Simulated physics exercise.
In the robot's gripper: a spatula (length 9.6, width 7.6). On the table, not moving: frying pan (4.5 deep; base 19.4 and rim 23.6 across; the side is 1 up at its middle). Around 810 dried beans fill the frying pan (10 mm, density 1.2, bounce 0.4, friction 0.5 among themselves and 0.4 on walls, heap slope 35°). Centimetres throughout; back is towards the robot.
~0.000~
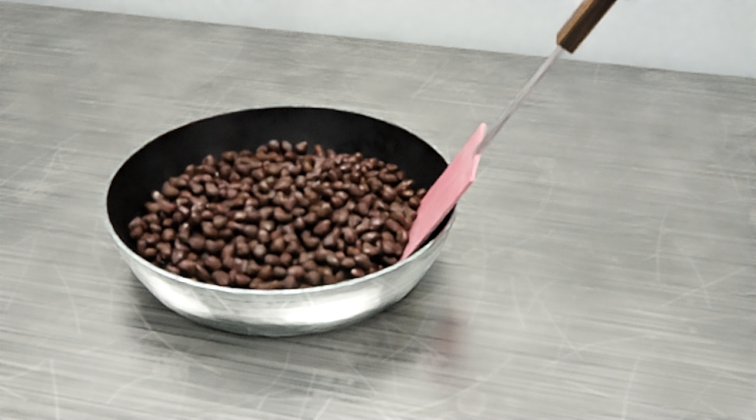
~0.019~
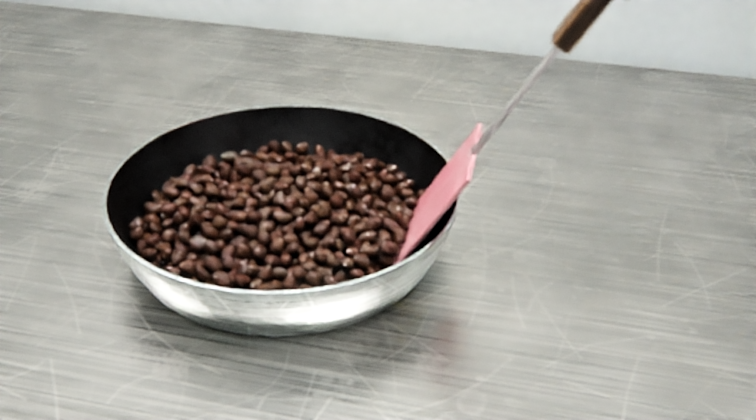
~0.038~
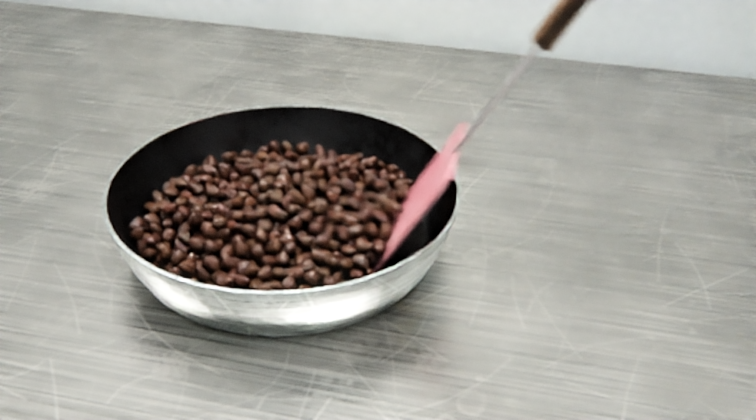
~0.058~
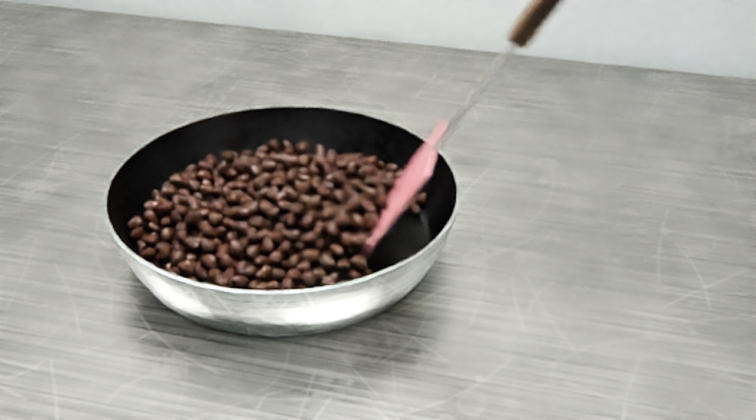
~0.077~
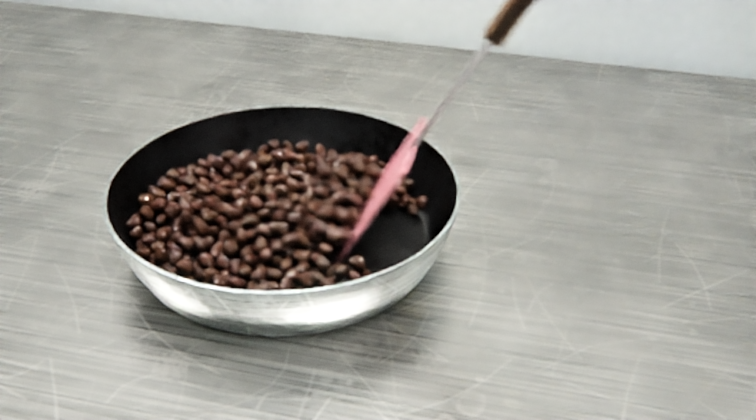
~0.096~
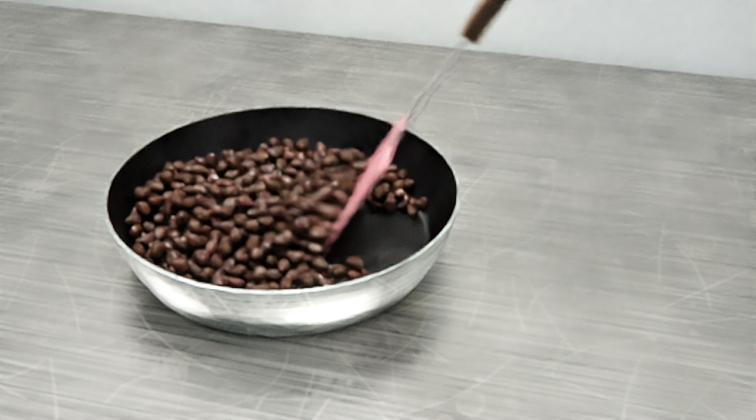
Pink spatula with a wooden handle sweeping left through dark brown beans in a frying pan, baring the pan's black bottom.
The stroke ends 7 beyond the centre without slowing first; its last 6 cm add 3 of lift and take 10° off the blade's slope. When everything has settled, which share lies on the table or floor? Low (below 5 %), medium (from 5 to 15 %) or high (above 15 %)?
On the table or floor the share is medium, from 5 to 15 %.
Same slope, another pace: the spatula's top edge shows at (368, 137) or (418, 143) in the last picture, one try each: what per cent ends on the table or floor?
Some 20 and 5 per cent.
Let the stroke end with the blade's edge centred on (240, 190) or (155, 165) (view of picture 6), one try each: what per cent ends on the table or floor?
About 0 and 25 per cent.
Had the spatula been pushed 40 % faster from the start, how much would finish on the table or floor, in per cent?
Then about 20 per cent.
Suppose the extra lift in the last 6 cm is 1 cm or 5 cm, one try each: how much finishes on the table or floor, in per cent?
About 5 and 15 per cent.
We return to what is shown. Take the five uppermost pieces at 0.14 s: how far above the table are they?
About 6 cm.
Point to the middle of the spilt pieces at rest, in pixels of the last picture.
At about (54, 197).
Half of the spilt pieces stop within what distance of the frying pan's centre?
Some 20 cm.
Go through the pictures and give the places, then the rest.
The first frame shows the spatula top edge at (479, 150), sloping 61°; upper third of the load around (293, 212), from x 135 to 420, top at y 145; 807 in the frying pan.
The second frame shows the spatula top edge at (475, 150), sloping 61°; upper third of the load around (293, 212), from x 135 to 420, top at y 145.
The third frame shows the spatula top edge at (458, 148), sloping 61°; upper third of the load around (296, 208), from x 135 to 420, top at y 145.
The fourth frame shows the spatula top edge at (437, 146), sloping 61°; upper third of the load around (289, 204), from x 135 to 420, top at y 145.
The fifth frame shows the spatula top edge at (416, 143), sloping 61°; upper third of the load around (282, 199), from x 135 to 420, top at y 145.
The sixth frame shows the spatula top edge at (395, 140), sloping 61°; upper third of the load around (274, 195), from x 135 to 420, top at y 145; 807 in the frying pan.
After 0.14 s, sloping 61°, highest piece 6 above the table; 807 in the frying pan.
After 0.19 s, sloping 56°, highest piece 7 above the table; 807 in the frying pan.
After 0.41 s, sloping 51°, highest piece 6 above the table; 725 in the frying pan, 77 on the table or floor, 5 on the blade or in flight.
After 1.46 s, sloping 51°, highest piece 5 above the table; 725 in the frying pan, 82 on the table or floor.
In the end, 725 in the frying pan, 82 on the table or floor. That is 10 % on the table or floor.
